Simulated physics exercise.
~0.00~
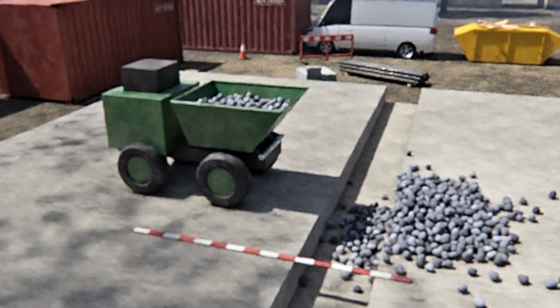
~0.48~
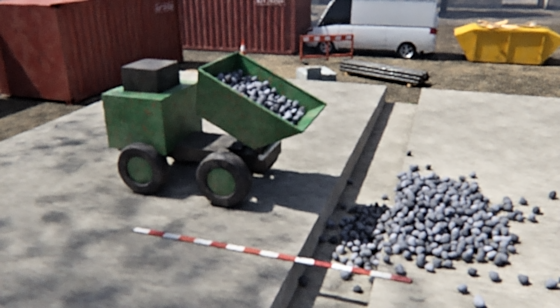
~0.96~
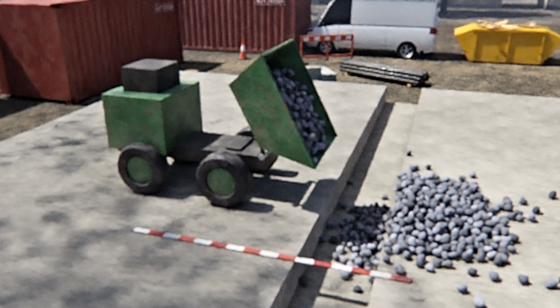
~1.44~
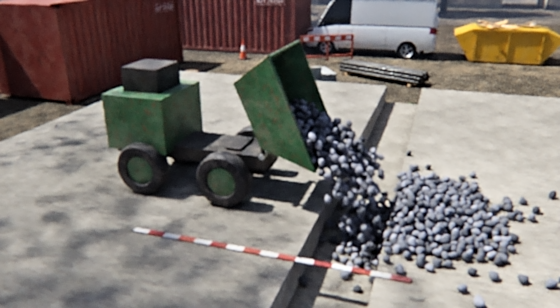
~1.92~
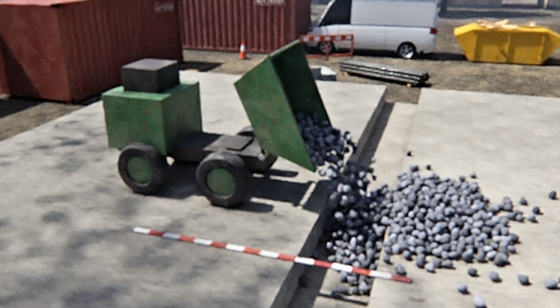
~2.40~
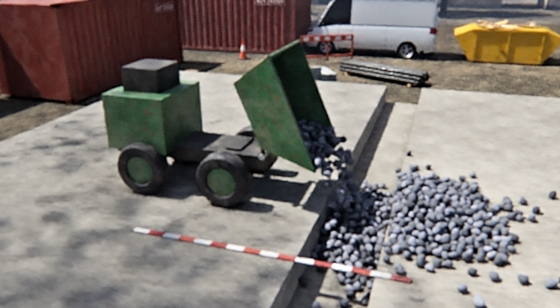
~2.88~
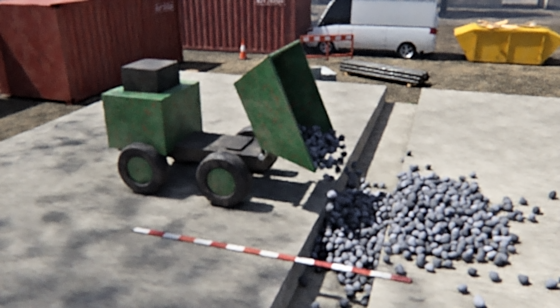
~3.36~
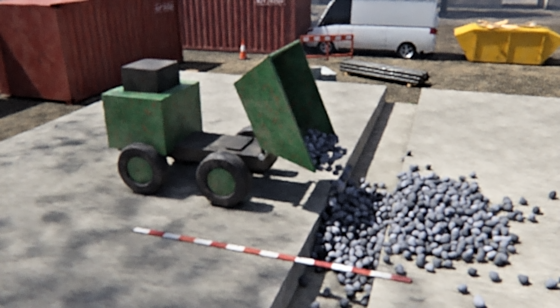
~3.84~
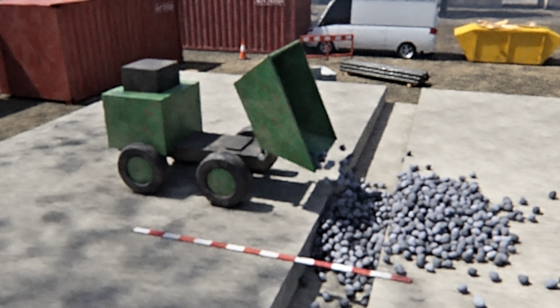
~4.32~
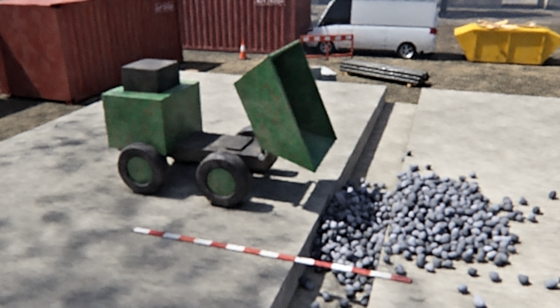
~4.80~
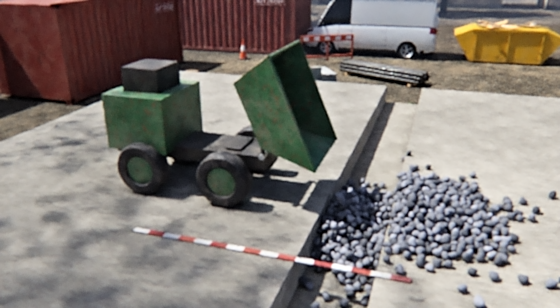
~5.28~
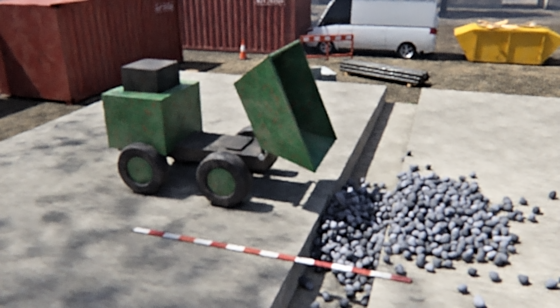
Concrete yard with containers, green dumper tipping its skip rightward, grey stones pouring into a trench beside an earlier heap until empty.
